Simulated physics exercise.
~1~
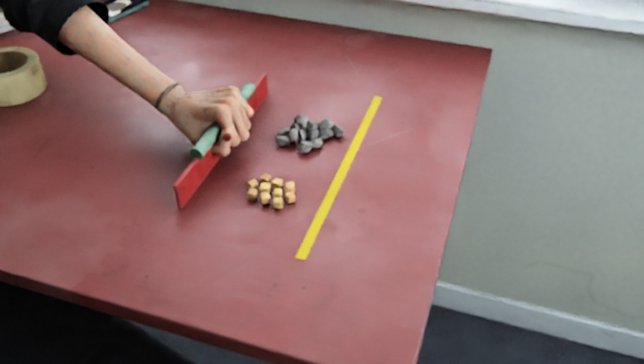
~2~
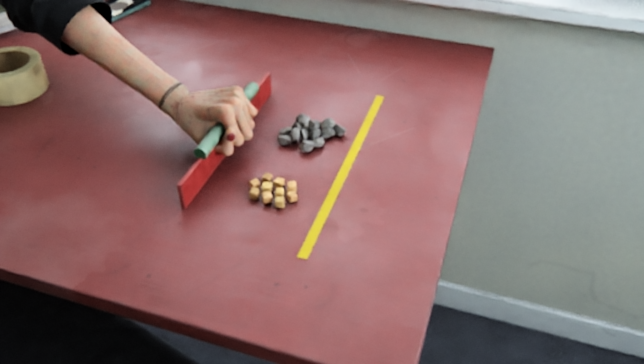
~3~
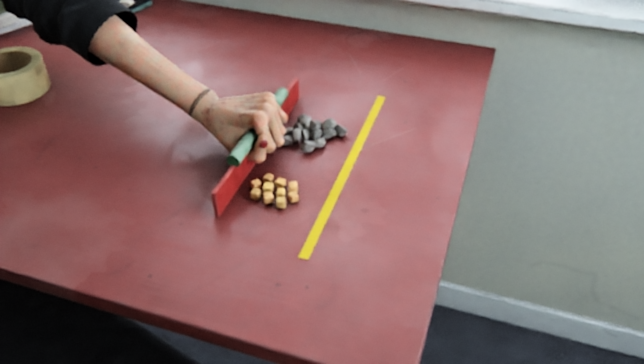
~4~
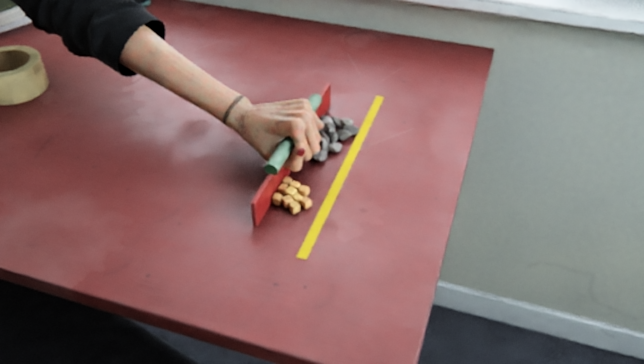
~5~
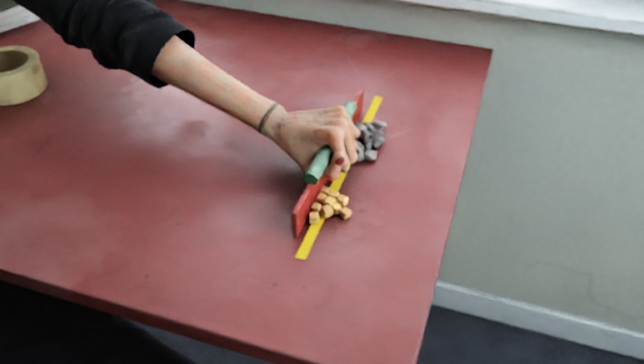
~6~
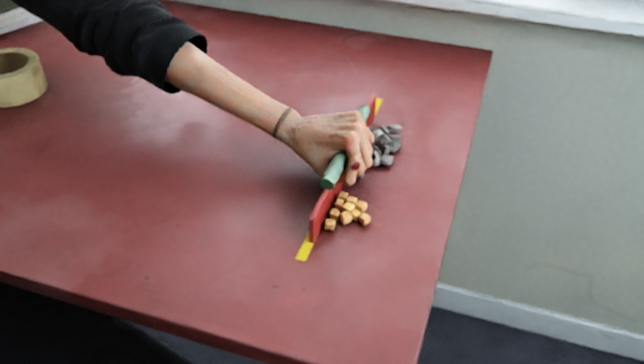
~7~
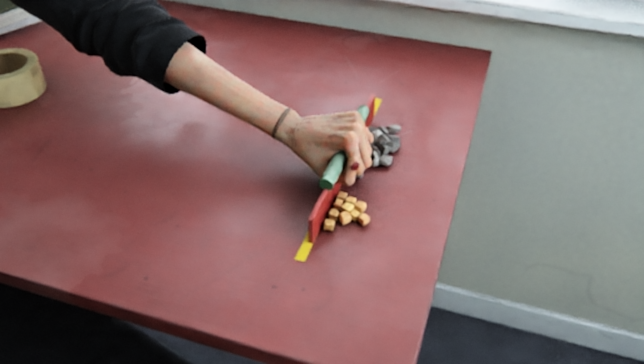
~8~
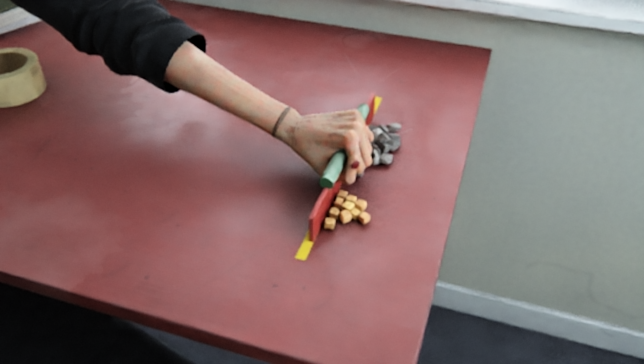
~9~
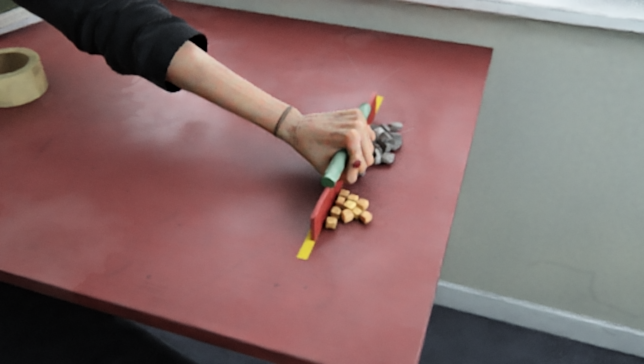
Hand pushing two small piles of tan and grey bits rightward with a red scraper, stopping at yellow tape, both remaining on the table.
